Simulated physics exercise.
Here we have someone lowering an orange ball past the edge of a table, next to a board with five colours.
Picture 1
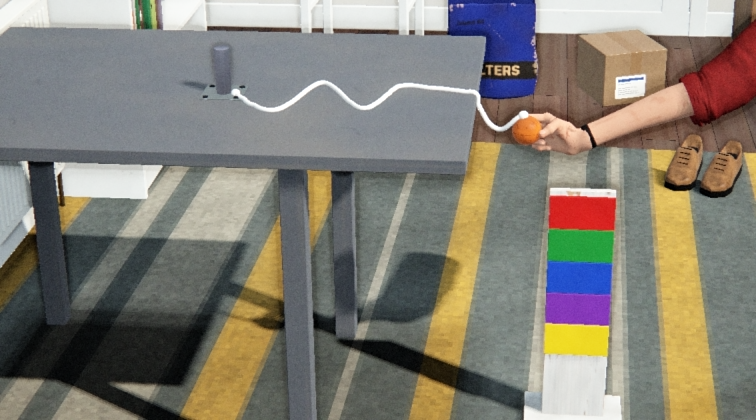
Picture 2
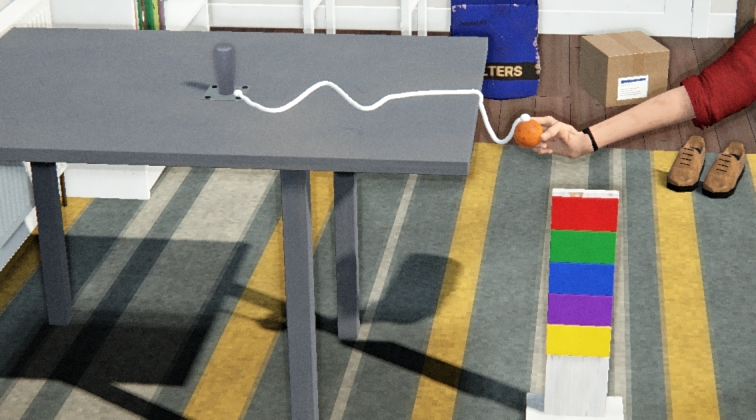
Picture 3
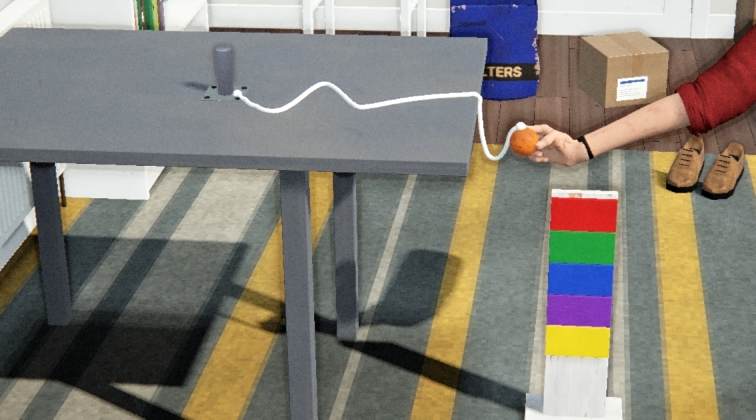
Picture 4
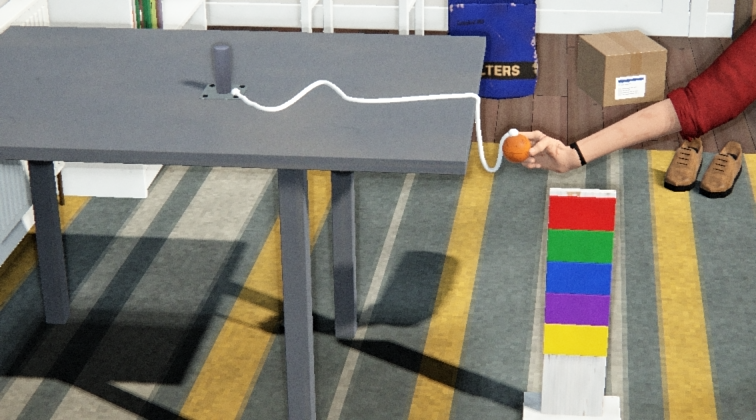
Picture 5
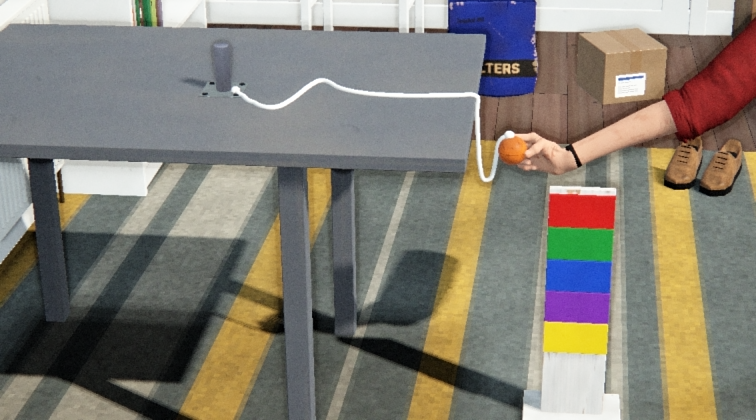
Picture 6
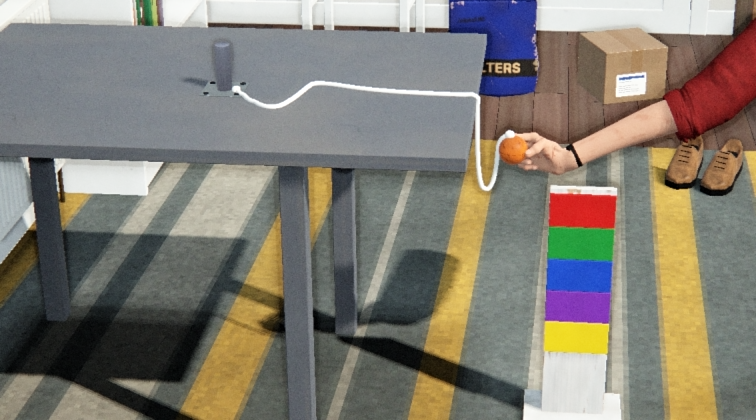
An orange ball on a white cord is held by a hand reaching in from the right, beside a dark grey table seen from slightly above in a room with a striped rug. A grey post stands on the tabletop, with a strip of red, green, blue, purple and yellow blocks, brown shoes and a cardboard box at right. The hand shifts the ball slightly left and down while the cord's waves flatten and its loop beyond the table edge lengthens, the view staying nearly still.
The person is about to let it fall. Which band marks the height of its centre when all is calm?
At yellow.
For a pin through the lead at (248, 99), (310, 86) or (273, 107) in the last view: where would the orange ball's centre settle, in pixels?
Try by try, around (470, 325), (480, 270) and (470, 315).
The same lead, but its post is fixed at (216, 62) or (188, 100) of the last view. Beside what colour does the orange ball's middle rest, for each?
One after the other, purple; purple.
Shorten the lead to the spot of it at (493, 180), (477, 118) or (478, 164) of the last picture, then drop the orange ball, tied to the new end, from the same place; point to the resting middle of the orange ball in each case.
In that order: (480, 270), (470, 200) and (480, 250).
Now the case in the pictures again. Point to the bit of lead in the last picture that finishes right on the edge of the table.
At (400, 92), roughly.
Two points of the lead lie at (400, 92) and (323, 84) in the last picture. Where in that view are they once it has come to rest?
About (474, 103), and the other about (391, 97).
A little later, ball near (453, 326); level with yellow.
Next, ball near (485, 342); level with yellow.
When it is over, ball near (466, 340); level with yellow. Its centre hangs level with the yellow band.
